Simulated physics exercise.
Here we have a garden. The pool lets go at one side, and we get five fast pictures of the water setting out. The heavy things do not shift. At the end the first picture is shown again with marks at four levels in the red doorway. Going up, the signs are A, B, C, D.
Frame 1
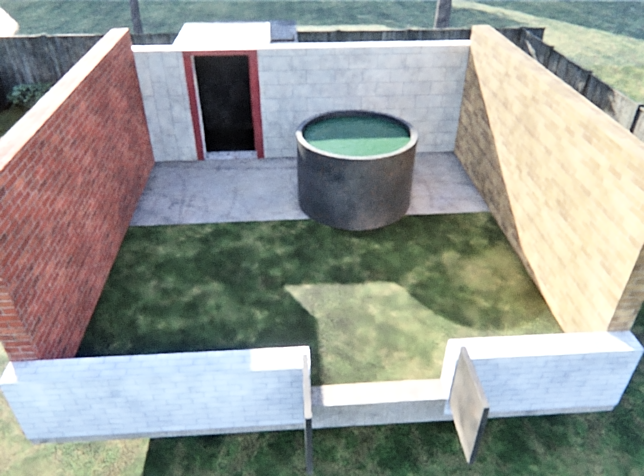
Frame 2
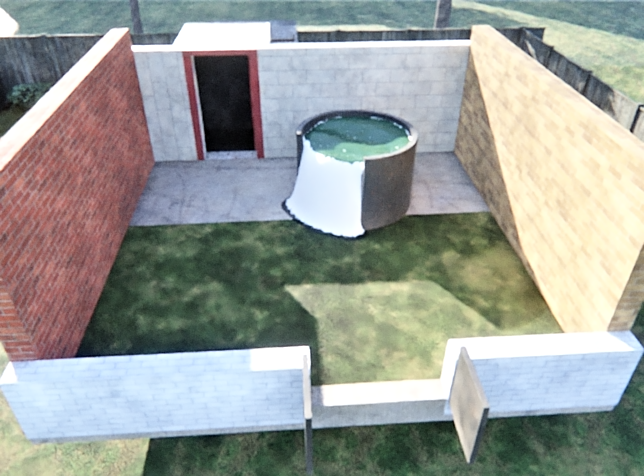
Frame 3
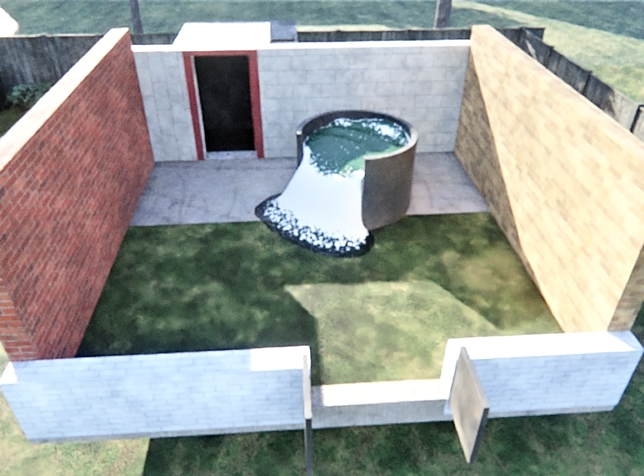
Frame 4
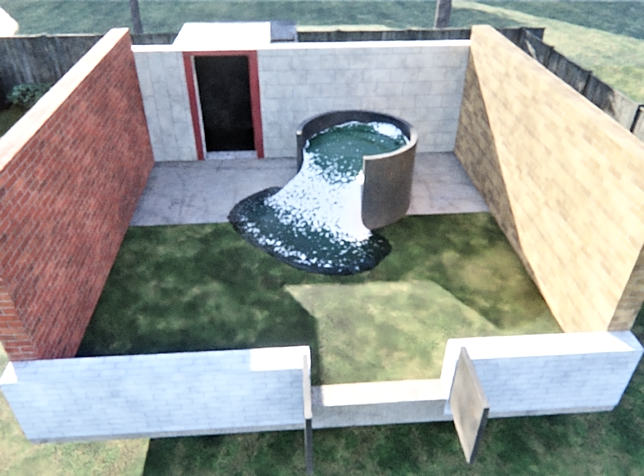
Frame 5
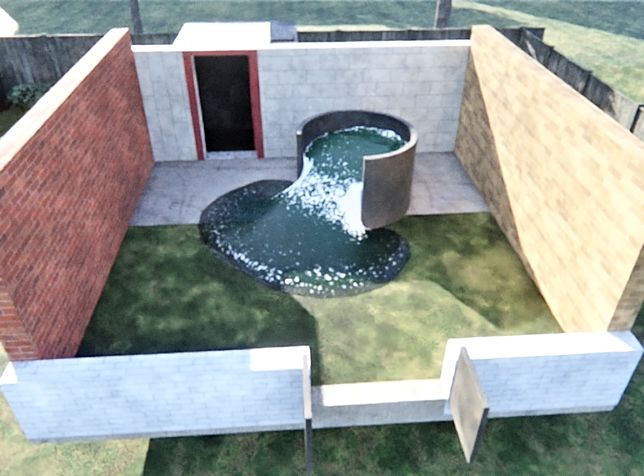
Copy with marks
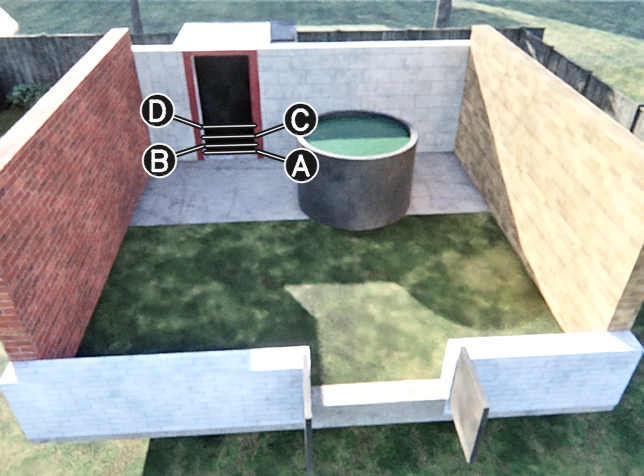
In a walled garden, a round pool's front-left side opens and water pours across the ground.
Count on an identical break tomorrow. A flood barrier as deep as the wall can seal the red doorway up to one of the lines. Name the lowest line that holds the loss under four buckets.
The answer is line A.
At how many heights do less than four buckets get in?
All of the four.
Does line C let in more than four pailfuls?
No, that is safe.
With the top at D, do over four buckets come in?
No.
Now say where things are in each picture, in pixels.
Water in the pool at rest, its middle at (356, 137); foot of the red doorway at (231, 159); open gate at (379, 339).
Water covers 2 % of the ground and shows as far out as (291, 199).
Water covers 5 % of the ground and shows as far out as (263, 206).
Water covers 10 % of the ground and shows as far out as (238, 209).
Water covers 18 % of the ground and shows as far out as (209, 210).
On the marked copy, A at (231, 152); B at (230, 145); C at (229, 136); D at (228, 126); from the bottom up A, B, C, D.
Choosing A, a splash gets over, under a bucket.
Choosing B, nothing gets over.
Choosing C, nothing gets over.
Choosing D, nothing gets over.
